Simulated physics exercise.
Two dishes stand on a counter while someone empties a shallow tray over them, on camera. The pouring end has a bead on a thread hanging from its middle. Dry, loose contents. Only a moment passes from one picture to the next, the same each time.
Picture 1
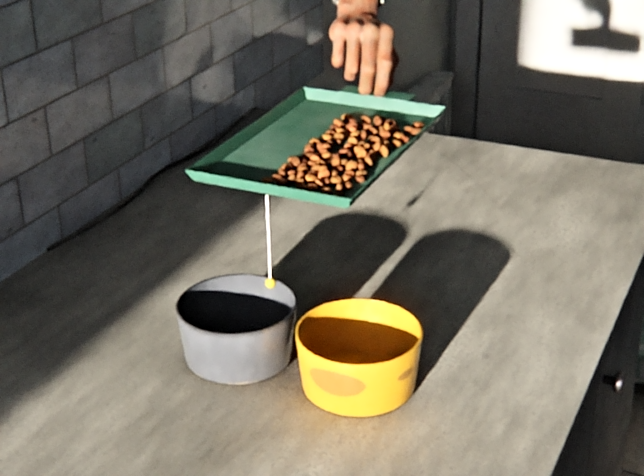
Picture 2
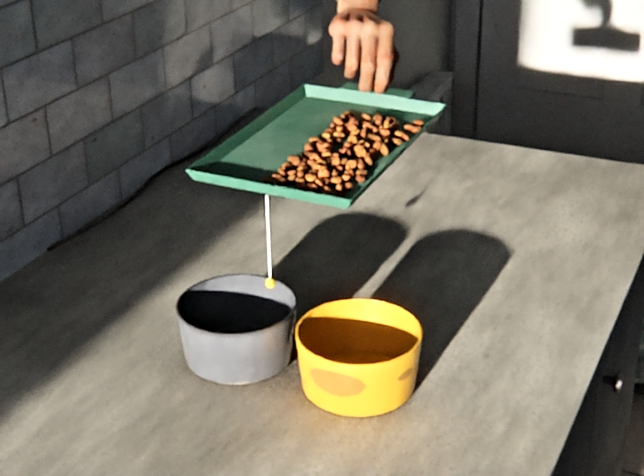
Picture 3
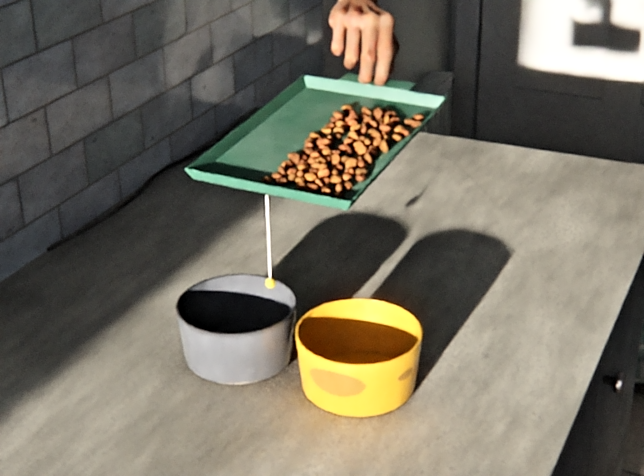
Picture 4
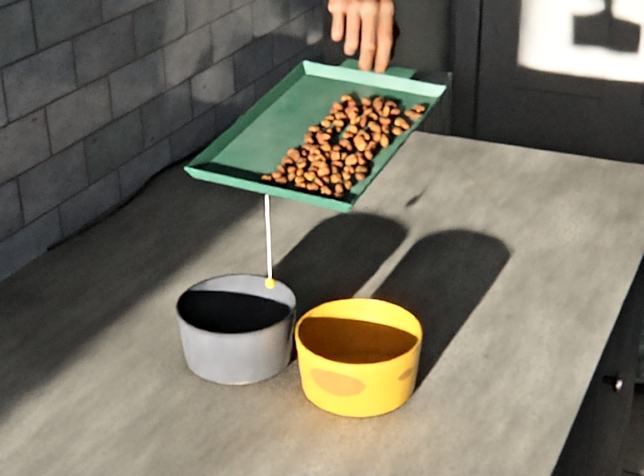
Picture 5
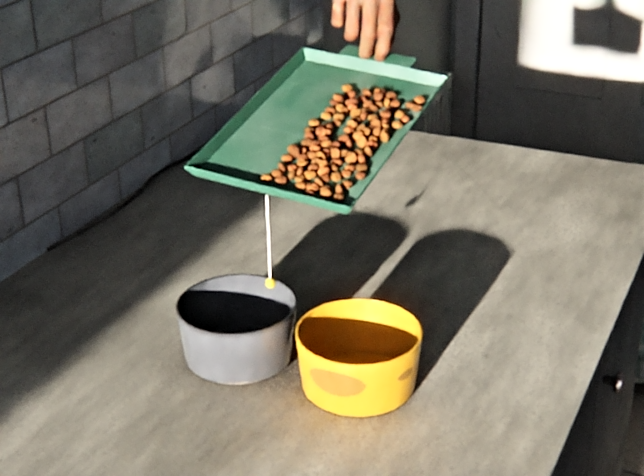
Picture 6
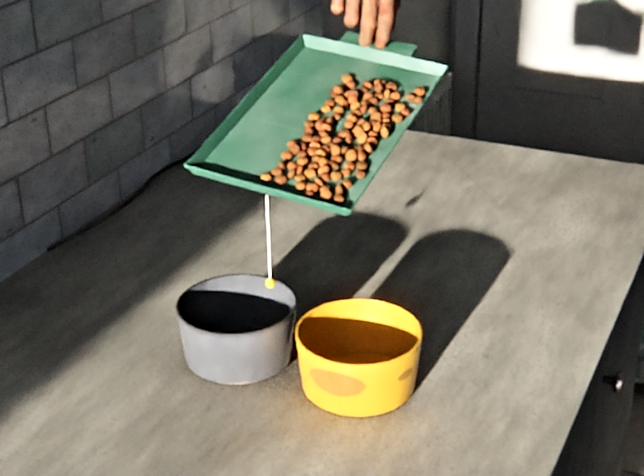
Green tray of brown kibble slowly tilting as a hand raises its far end above a grey bowl and a yellow bowl.
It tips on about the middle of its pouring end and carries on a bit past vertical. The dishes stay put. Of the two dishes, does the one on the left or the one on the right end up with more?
The one on the right.
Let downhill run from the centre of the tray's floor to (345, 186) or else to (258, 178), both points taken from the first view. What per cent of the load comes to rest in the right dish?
90 and 0 per cent, in that order.
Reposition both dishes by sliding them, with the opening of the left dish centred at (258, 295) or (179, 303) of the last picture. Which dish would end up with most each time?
Try 1 - the dish at right; try 2 - the dish at right.
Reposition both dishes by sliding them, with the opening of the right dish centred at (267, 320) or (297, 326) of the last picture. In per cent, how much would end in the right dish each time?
The first try yields 40% and the second yields 80%.
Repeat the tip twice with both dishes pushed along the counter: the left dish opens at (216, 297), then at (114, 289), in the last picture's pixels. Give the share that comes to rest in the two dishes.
First about 100, then 10 per cent.
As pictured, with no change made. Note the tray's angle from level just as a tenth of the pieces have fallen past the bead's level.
Angle: Approx. 65 degrees.
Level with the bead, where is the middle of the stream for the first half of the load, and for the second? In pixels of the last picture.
First part (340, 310), rest (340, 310).
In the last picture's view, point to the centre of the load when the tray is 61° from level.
Roughly at (333, 203).
Soon, tray tipped steeply; about two thirds on the tray; a small part in the right dish; a stray few in the left dish; a stray few outside both; about a quarter in the air.
A while on, tray tipped past a quarter turn; most in the right dish; a small part in the left dish; a stray few outside both.
Towards the end, tray tipped past a quarter turn; most in the right dish; a small part in the left dish; a stray few outside both.
Finally, tray tipped past a quarter turn; most in the right dish; a small part in the left dish; a stray few outside both.
